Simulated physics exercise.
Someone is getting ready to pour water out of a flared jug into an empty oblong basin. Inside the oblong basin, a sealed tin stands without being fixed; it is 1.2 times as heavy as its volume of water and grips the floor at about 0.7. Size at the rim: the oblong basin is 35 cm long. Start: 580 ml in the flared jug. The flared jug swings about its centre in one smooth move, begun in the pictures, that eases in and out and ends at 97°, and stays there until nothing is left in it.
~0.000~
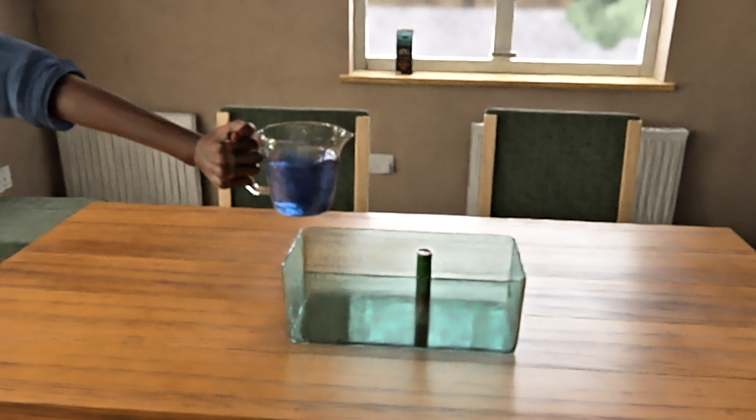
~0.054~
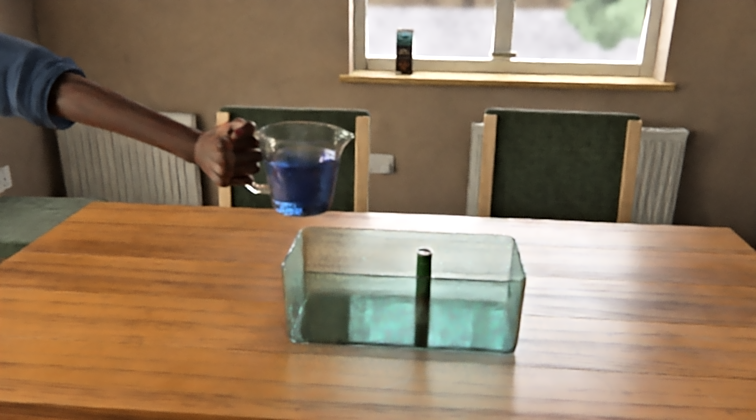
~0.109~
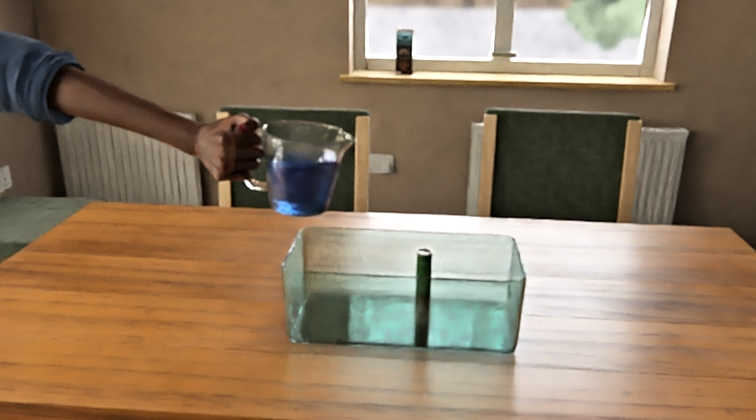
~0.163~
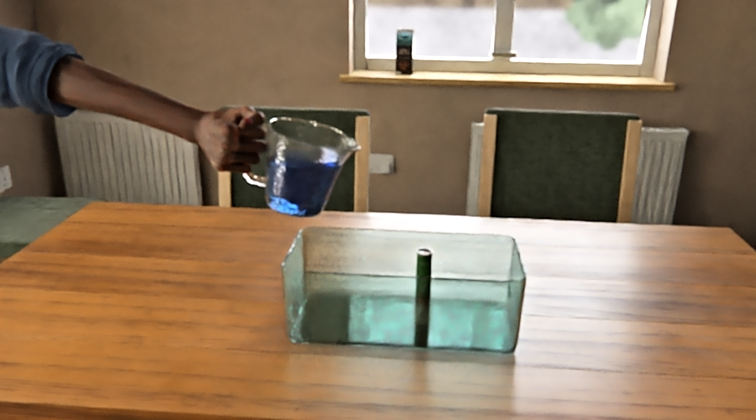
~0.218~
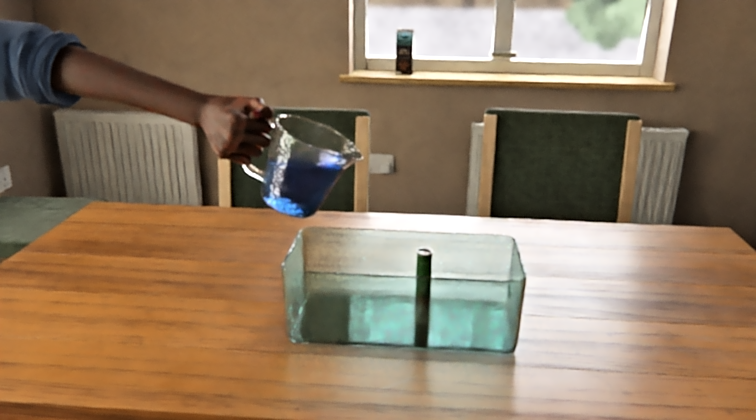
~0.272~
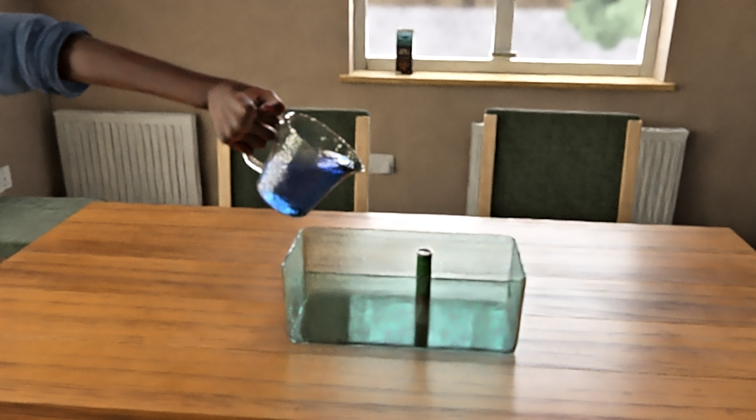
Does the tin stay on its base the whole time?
Yes, it stays upright.
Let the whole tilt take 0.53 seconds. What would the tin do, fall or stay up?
Outcome - the tin remains standing.
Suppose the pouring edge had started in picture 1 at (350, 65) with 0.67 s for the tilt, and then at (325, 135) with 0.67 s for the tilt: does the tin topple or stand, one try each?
Run one: It tumbles. Run two: It does not tip.
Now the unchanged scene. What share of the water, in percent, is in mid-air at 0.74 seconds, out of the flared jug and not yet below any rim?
12 per cent or so.
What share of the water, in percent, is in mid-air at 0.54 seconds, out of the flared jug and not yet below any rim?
Close to 24 in a hundred.
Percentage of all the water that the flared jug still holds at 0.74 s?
Around 14 percent of it.
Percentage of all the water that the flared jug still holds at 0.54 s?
Around 60 in a hundred.
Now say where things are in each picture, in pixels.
In the first frame, it leans 0°; its right rim is at (352, 135); the water meets the walls at (267, 153) and (338, 156); the oblong basin's rim runs from (292, 248) to (520, 258); the tin's top is at (425, 254).
In the second frame, it leans 2°; its right rim is at (353, 136); the water meets the walls at (268, 153) and (339, 156).
In the third frame, it leans 6°; its right rim is at (356, 141); the water meets the walls at (269, 152) and (340, 157).
In the fourth frame, it leans 13°; its right rim is at (360, 148); the water meets the walls at (271, 154) and (342, 158).
In the fifth frame, it leans 23°; its right rim is at (363, 158); the water meets the walls at (271, 157) and (347, 160).
In the sixth frame, it leans 34°; its right rim is at (365, 170); the water meets the walls at (270, 158) and (352, 163).
After 0.54 s the tilt is 88° and 60 per cent is still to pour; the tin stands where it began.
After 0.74 s the tilt is 97° and 15 per cent is still to pour; the tin stands where it began.
After 0.95 s the tilt is 97° and 2 per cent is still to pour; the tin stands where it began.
After 1.17 s the tilt is 97° and 0 per cent is still to pour; the tin stands where it began.
In the end the tin stands where it began.
